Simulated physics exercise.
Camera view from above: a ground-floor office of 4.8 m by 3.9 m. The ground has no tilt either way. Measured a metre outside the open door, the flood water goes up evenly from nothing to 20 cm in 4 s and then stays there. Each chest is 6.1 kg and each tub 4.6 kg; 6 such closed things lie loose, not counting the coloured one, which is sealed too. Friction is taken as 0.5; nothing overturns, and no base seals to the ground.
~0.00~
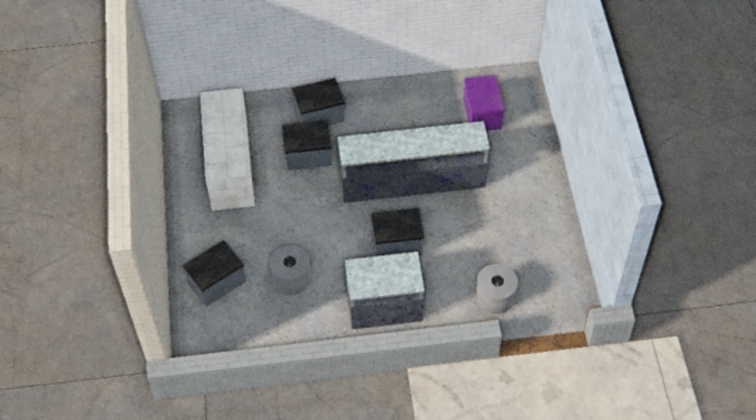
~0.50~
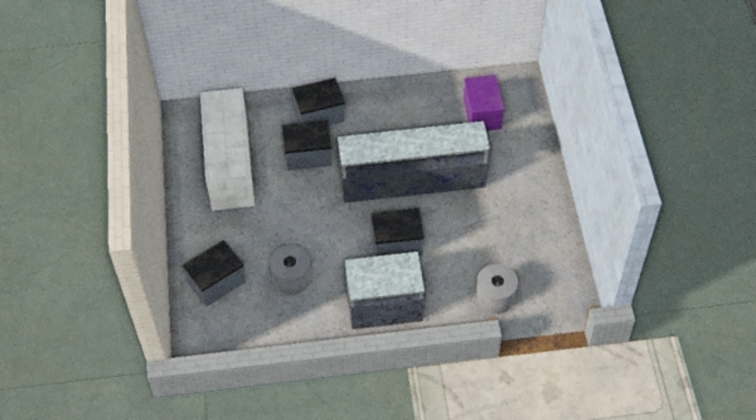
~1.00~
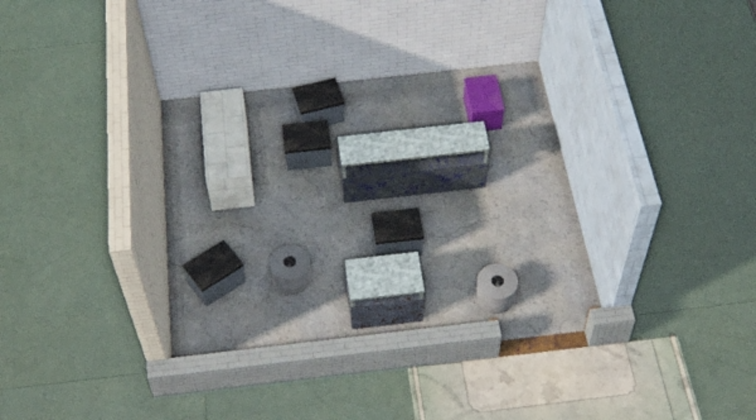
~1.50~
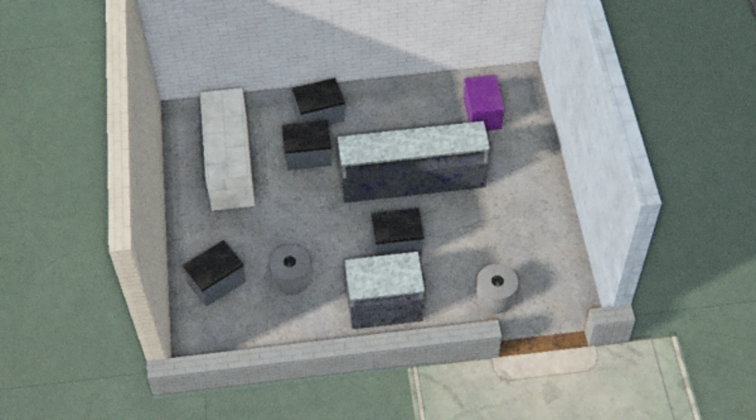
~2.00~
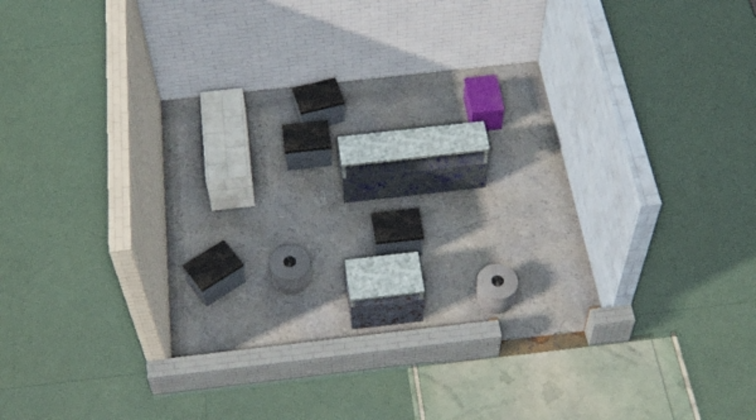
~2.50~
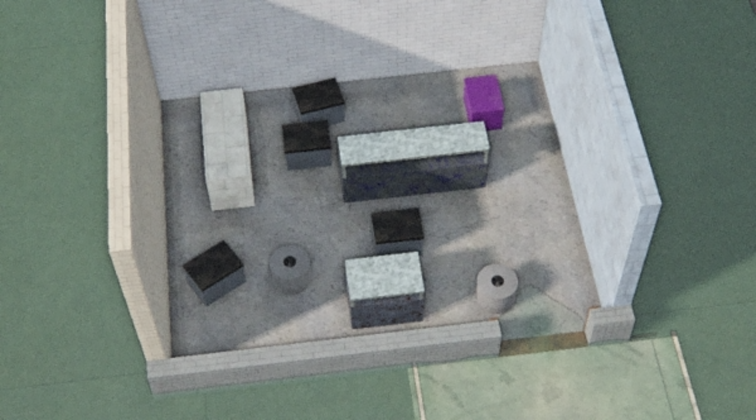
At first, dry brown-grey ground surrounds an open-topped room holding dark boxes, pale blocks, round tubs and a purple box near the back right. Greenish water then covers the ground outside and spreads over the pale slab by the doorway, finally tinting the brown threshold, while nothing inside moves.
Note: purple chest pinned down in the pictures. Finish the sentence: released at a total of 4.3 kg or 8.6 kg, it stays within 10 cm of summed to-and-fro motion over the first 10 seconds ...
... with neither total.
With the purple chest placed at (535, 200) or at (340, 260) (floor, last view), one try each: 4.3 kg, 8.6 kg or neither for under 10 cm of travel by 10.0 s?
Both masses fail; both masses fail.
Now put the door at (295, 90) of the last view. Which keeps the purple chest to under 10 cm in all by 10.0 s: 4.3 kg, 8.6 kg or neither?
Short version: Neither mass is sufficient.
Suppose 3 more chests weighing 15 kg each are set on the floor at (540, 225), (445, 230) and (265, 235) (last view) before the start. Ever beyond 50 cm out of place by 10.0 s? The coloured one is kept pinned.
Taking them in order, the first is beyond the line, the second beyond the line and the third inside the line.
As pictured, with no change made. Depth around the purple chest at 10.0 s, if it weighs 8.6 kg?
Depth: Approx. 6 cm.
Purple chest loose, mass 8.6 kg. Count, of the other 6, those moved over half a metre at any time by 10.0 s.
I make that 5.
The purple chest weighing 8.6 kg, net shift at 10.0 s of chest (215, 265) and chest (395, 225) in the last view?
Respectively 5 and 140 cm.
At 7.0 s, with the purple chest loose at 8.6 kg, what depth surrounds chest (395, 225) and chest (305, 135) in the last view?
Close to 4 and 0 centimetres.
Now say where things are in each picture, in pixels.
In the first frame, the purple chest at (484, 93), on the bottom; water covers 0.0 m2; 0 of 7 have shifted.
In the second frame, the purple chest at (484, 93) rests on the ground; water covers 0.0 m2; 0 of 7 have shifted.
In the third frame, the purple chest at (484, 93) rests on the ground; water covers 0.0 m2; 0 of 7 have shifted.
In the fourth frame, the purple chest at (484, 93), on the bottom; 0.0 m2 under water; 0 of 7 have shifted.
In the fifth frame, the purple chest at (484, 93), on the bottom; 0.0 m2 under water; 0 of 7 have shifted.
In the sixth frame, the purple chest at (484, 93), on the bottom; water covers 0.4 m2; 0 of 7 have shifted.
After 3.5 s the purple chest would be 0 cm from its start with 4.3 kg and 0 cm from its start with 8.6 kg; 0 cm of water round it then.
After 4.5 s the purple chest would be 0 cm from its start with 4.3 kg and 0 cm from its start with 8.6 kg; 0 cm of water round it then.
After 7.0 s the purple chest would be 103 cm from its start with 4.3 kg and 87 cm from its start with 8.6 kg; 6 cm of water round it then.
After 10.0 s the purple chest would be 229 cm from its start with 4.3 kg and 215 cm from its start with 8.6 kg; 6 cm of water round it then.
